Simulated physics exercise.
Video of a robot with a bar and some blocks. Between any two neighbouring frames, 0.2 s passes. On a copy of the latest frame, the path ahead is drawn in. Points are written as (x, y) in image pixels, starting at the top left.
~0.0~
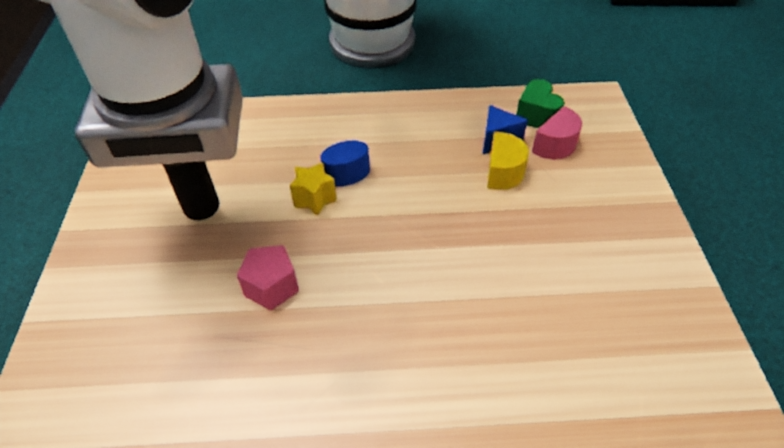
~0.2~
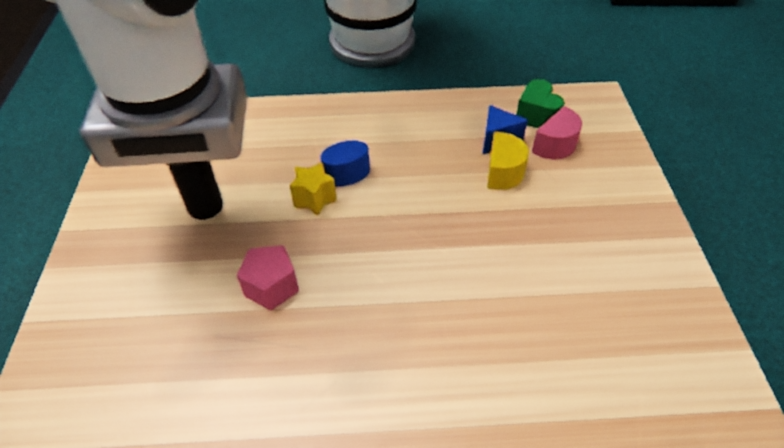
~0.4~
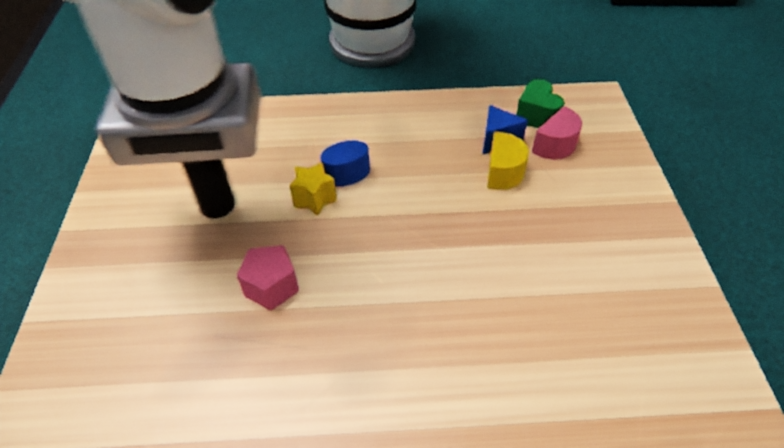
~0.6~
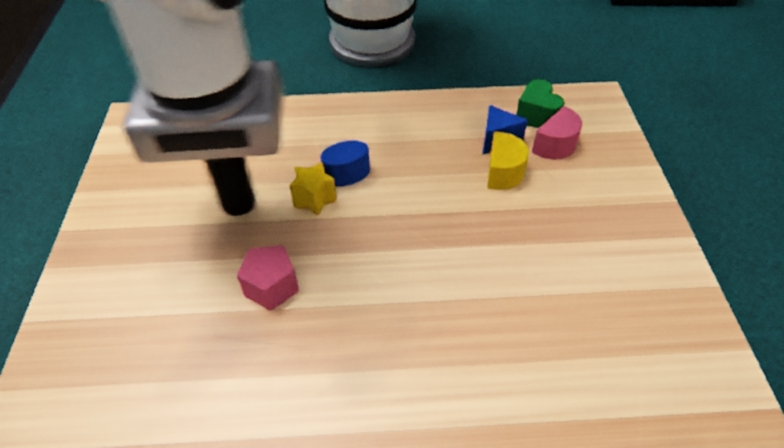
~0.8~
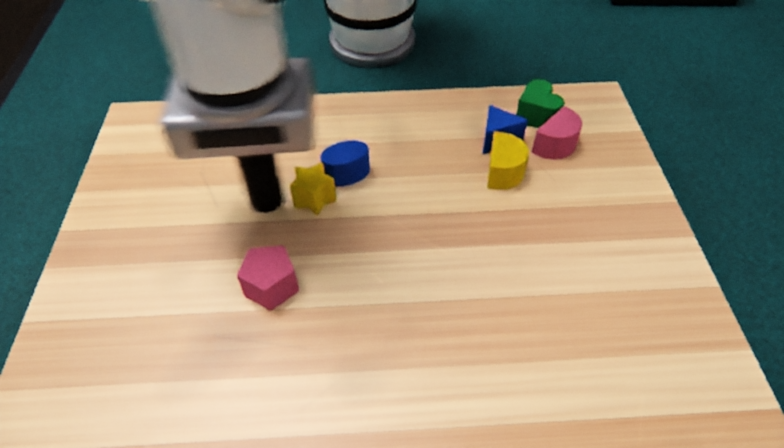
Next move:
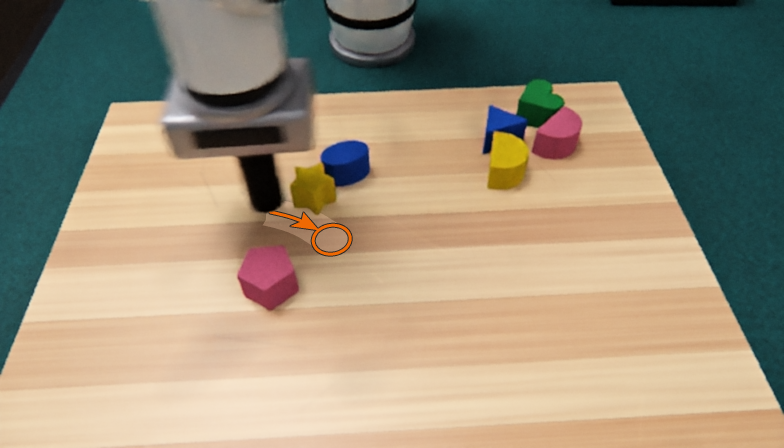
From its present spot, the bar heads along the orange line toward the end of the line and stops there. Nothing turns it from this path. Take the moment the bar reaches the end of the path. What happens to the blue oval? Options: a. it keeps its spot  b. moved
The correct letter is a.
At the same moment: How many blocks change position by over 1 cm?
One gets moved.
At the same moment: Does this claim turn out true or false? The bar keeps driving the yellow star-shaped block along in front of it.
It is false.
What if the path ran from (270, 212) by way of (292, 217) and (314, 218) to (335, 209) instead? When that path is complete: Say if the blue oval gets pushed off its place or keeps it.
The blue oval is moved.
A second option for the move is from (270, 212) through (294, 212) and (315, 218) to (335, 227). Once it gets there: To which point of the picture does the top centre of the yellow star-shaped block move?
My estimate: (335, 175).
The line goes from (270, 212) over (303, 222) to (332, 239).
On the path given first. Halfway along, bar at (301, 211); yellow star-shaped block at (325, 176), turned 40° anticlockwise.
At the end, bar at (330, 229); yellow star-shaped block at (326, 176), turned 50° anticlockwise; blue oval unmoved.
